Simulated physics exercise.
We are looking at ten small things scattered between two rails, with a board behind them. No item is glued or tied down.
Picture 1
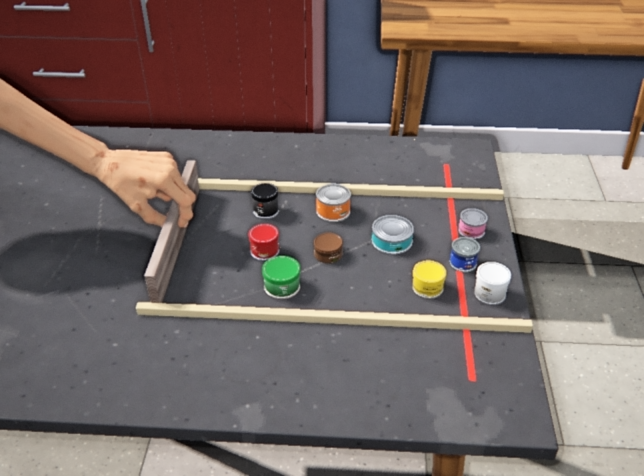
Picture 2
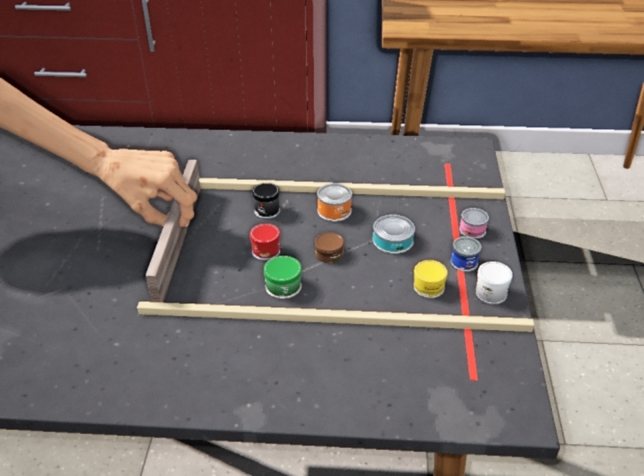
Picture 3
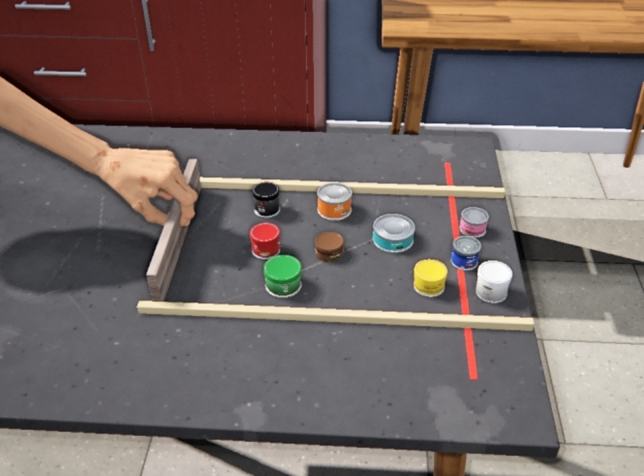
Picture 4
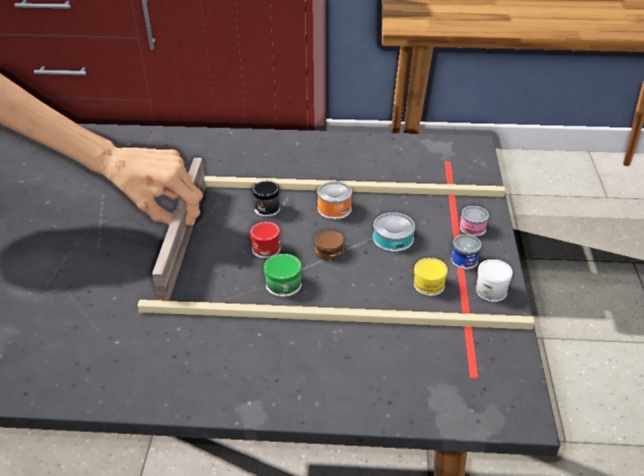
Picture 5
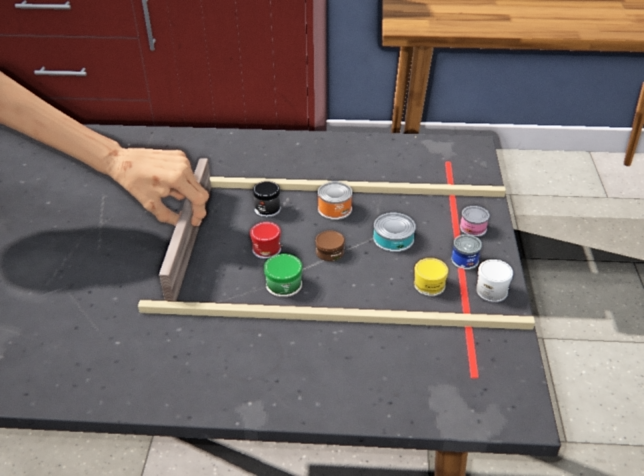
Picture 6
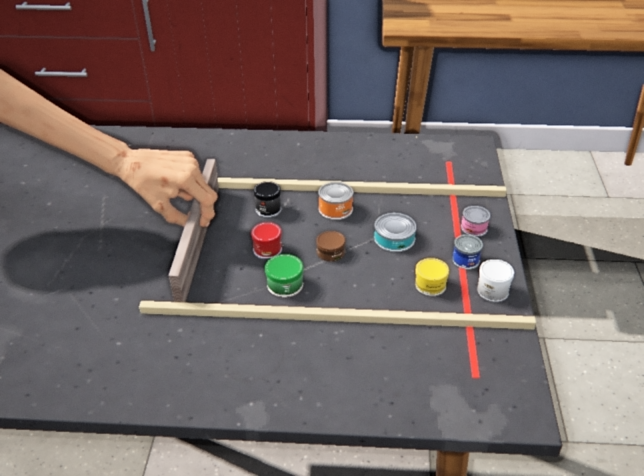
A hand slides a wooden board slightly right between two rails toward ten small colourful tins, which stay still on a dark tabletop.
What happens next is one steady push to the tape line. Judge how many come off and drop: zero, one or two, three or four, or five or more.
I reckon the number that spills over the end lands at one or two.
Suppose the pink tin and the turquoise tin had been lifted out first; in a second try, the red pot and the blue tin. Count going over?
That gives 2 in the first case, then 1 in the second.
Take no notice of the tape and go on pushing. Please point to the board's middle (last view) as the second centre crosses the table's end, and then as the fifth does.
First roughly (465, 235), later roughly (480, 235).
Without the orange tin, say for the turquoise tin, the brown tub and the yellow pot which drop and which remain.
Turquoise tin - safe; brown tub - safe; yellow pot - safe.
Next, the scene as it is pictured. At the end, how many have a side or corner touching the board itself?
4 in contact.
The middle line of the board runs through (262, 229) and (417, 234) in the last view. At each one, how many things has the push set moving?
First 2, after that 9.
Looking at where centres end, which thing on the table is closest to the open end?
That would be the blue tin, which ends nearest.
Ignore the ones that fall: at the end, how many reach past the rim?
The total here is 2.
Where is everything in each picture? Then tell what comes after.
In the first frame, white tin (492, 284); pink tin (473, 224); blue tin (464, 255); board (175, 228); tape (457, 254).
In the second frame, pink tin (474, 224); black tin (267, 201).
In the third frame, blue tin (466, 254); orange tin (334, 202).
In the fourth frame, white tin (493, 281); green pot (283, 275).
In the fifth frame, pink tin (474, 221); turquoise tin (394, 232).
In the sixth frame, white tin (495, 281); pink tin (475, 221); blue tin (467, 252); board (196, 227); tape (460, 251).
A little later, none off yet; white tin at rest near (495, 281); pink tin at rest near (475, 221); blue tin at rest near (467, 252).
Next, none off yet; white tin at rest near (499, 281); pink tin at rest near (475, 221); blue tin shifted a little near (481, 252).
When it is over, the number that fall off is one or two; down, white tin.
